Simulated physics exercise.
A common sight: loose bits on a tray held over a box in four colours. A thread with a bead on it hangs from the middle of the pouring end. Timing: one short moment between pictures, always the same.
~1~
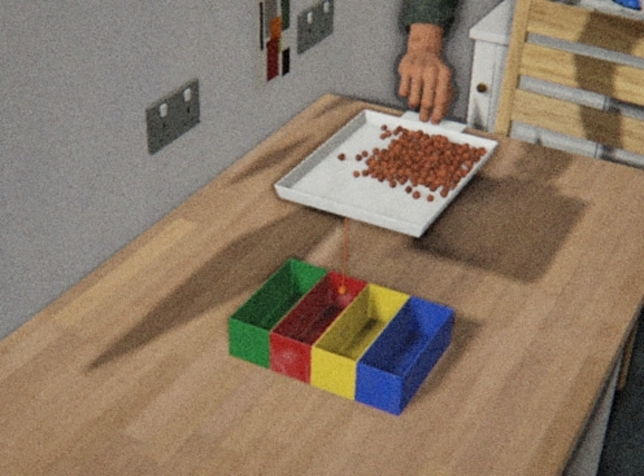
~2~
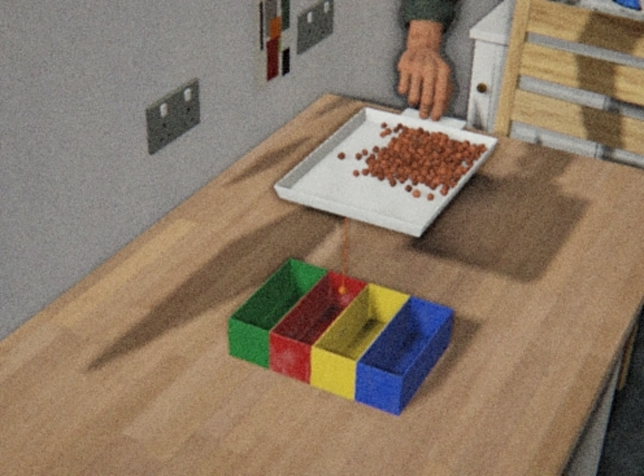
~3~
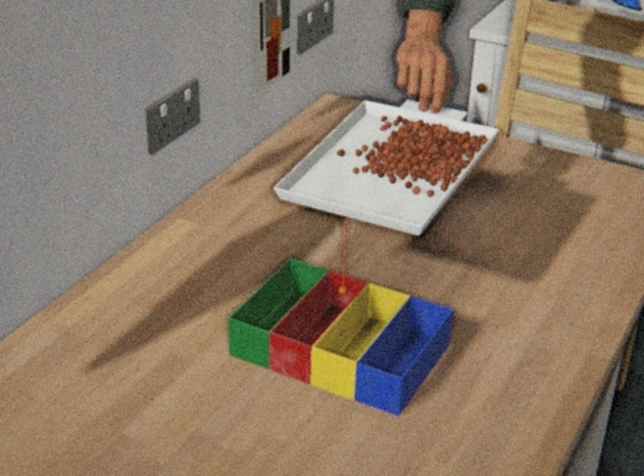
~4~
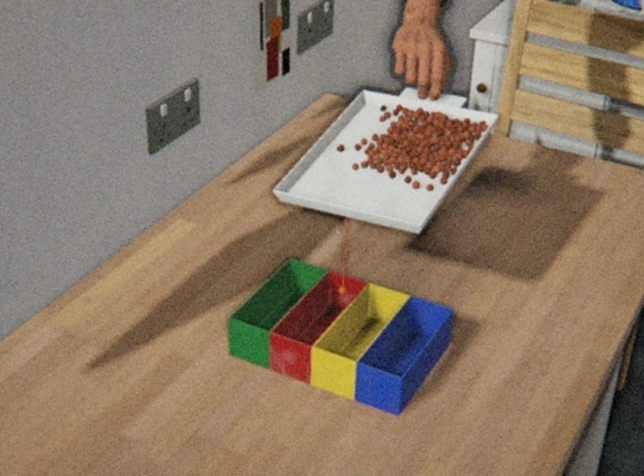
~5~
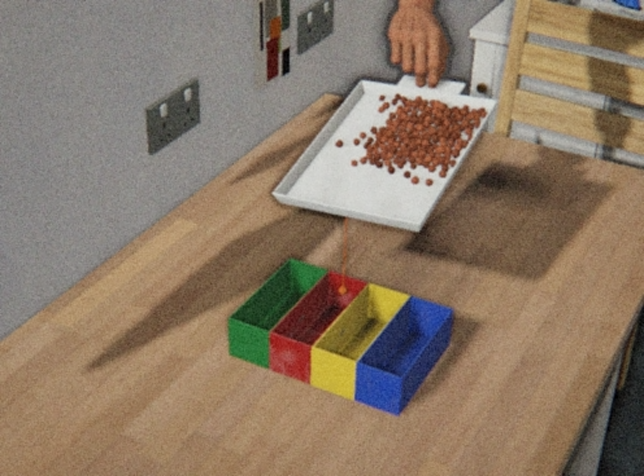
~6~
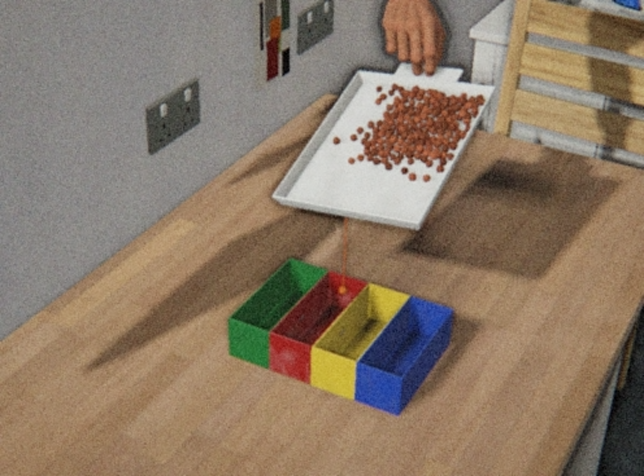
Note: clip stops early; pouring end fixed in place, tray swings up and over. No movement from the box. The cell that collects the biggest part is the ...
... Green one.
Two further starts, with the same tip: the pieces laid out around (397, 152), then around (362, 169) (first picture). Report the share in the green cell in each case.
From the first start you get 60 in a hundred, from the second 50 in a hundred.
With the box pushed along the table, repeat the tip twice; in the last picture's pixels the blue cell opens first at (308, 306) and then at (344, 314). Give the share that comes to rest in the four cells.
Some 90 percent, followed by some 90 percent.
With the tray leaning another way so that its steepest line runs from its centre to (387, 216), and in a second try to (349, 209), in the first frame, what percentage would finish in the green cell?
About 0 and 20 percent.
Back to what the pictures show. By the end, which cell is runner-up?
The answer is the red one.
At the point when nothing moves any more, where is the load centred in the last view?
Once nothing moves, the middle sits near (271, 335).
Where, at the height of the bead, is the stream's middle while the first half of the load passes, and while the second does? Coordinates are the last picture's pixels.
I'd put it at roughly (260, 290), and after that at roughly (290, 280).
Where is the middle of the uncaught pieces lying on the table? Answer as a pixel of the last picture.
Roughly at pixel (178, 338).
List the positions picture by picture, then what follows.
The first frame shows corners of the pouring end at (281, 185) and (420, 224), level; middle of the load at (426, 160), clay pellets; bead on its thread at (343, 290); green cell at (249, 340); red cell at (291, 355); yellow cell at (334, 370); blue cell at (378, 386).
The second frame shows corners of the pouring end at (281, 185) and (419, 224), level; middle of the load at (426, 158).
The third frame shows corners of the pouring end at (280, 187) and (419, 223), tipped barely, lowest at the left corner; middle of the load at (423, 155).
The fourth frame shows corners of the pouring end at (279, 189) and (418, 221), tipped a little, lowest at the left corner; middle of the load at (426, 143).
The fifth frame shows corners of the pouring end at (279, 192) and (417, 220), tipped a little, lowest at the left corner; middle of the load at (425, 133).
The sixth frame shows corners of the pouring end at (278, 194) and (416, 219), tipped clearly, lowest at the left corner; middle of the load at (422, 125); green cell at (249, 340); red cell at (291, 355); yellow cell at (334, 370); blue cell at (378, 386).
Soon, tray tipped steeply; about two thirds on the tray; a small part in the green cell; a stray few in the red cell; about a third falling or outside the box.
A while on, tray tipped past a quarter turn; a small part on the tray; about a third in the green cell; about a quarter in the red cell; a stray few in the yellow cell; about a third falling or outside the box.
Towards the end, tray tipped past a quarter turn; about half in the green cell; about a quarter in the red cell; a stray few in the yellow cell; about a quarter falling or outside the box.
Finally, tray tipped past a quarter turn; about half in the green cell; about a quarter in the red cell; a stray few in the yellow cell; none in the blue cell; about a quarter outside the box.
